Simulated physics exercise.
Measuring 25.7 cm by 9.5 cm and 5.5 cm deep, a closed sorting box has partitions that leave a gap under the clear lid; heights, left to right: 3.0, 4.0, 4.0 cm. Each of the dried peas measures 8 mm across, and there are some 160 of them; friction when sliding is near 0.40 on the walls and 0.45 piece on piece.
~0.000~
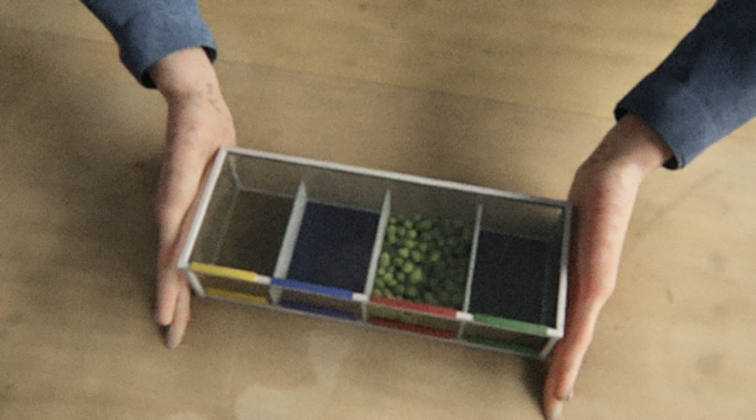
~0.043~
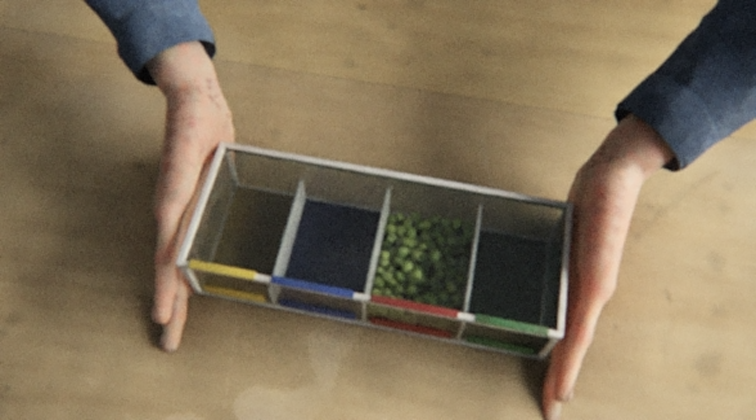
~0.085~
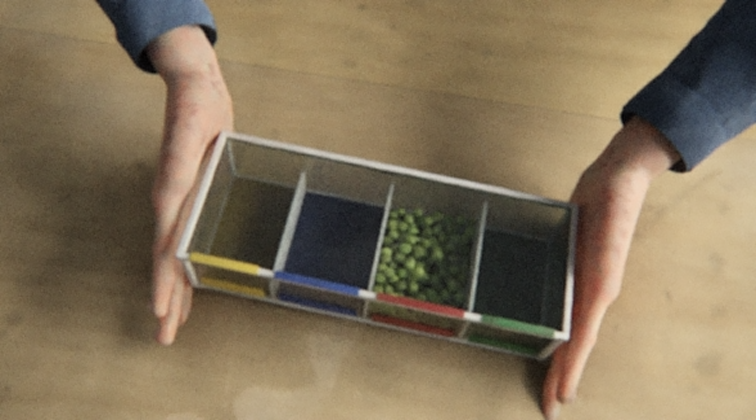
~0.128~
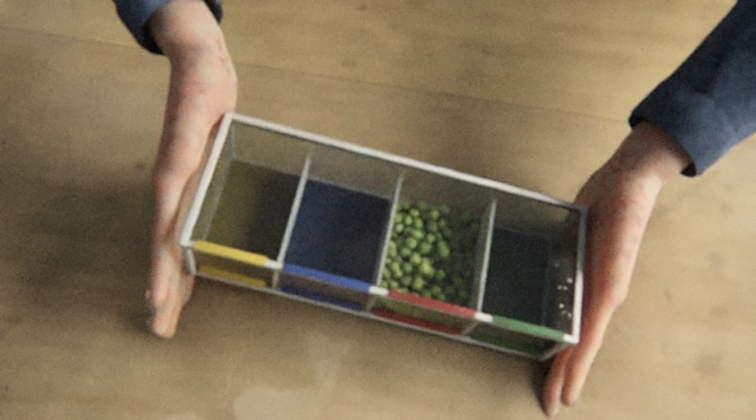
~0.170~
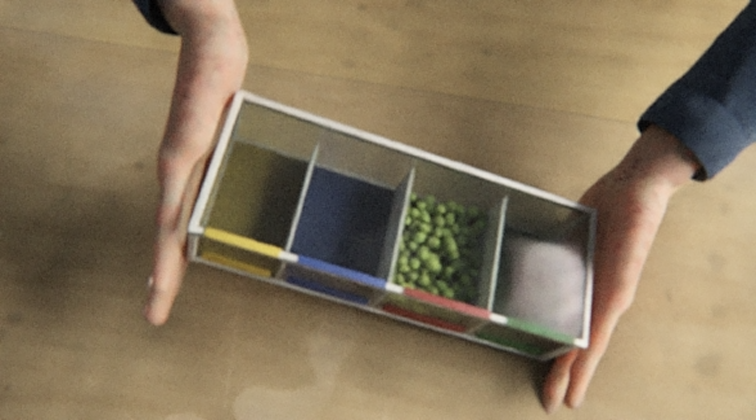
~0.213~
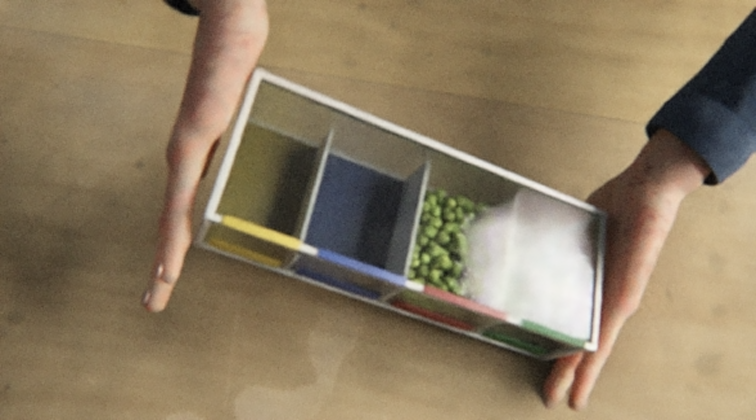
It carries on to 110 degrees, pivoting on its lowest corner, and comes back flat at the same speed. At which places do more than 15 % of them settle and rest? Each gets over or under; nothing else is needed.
Outcome: Red compartment: Qualifies. Blue compartment: Does not qualify. Green compartment: Qualifies. Yellow compartment: Does not qualify.
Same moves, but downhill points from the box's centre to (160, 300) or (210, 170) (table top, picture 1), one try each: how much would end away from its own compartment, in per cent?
30 and 25 %.
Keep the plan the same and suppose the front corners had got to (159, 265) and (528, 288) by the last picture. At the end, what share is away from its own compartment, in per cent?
It comes to around 35 per cent in that case.
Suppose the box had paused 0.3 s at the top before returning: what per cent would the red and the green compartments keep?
Then red keeps 70% and green keeps 30%.
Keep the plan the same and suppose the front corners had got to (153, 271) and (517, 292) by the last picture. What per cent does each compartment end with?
Red = 75 %, blue = 5 %, green = 0 %, yellow = 20 %.
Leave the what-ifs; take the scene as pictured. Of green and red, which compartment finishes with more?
That would be the red compartment.
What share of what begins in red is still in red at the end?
It works out to near 70 percent.
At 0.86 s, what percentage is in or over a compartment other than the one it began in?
Reading: Close to 15 %.
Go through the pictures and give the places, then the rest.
Box tilt 0 degrees, front corners at (185, 264) and (556, 331); red 100 %, in the first picture.
Box tilt 1 degrees, front corners at (184, 261) and (557, 332), in the second picture.
Box tilt 5 degrees, front corners at (184, 254) and (562, 334), lowest corner right front, in the third picture.
Box tilt 11 degrees, front corners at (187, 241) and (571, 337), lowest corner right front, in the fourth picture.
Box tilt 17 degrees, front corners at (196, 228) and (580, 341), lowest corner right front, in the fifth picture.
Box tilt 24 degrees, front corners at (213, 215) and (590, 344), lowest corner right front; red 100 %. Its pace works out near 155 degrees a second, in the sixth picture.
After 0.86 s, tilt 109 degrees; red 85 %, green 15 %.
Then, at 1.29 s, tilt 46 degrees; red 75 %, green 25 %.
After 1.79 s, tilt 0 degrees; red 70 %, green 30 %.
By 2.3 s all is still; red 70 %, blue 0 %, green 30 %, yellow 0 %.
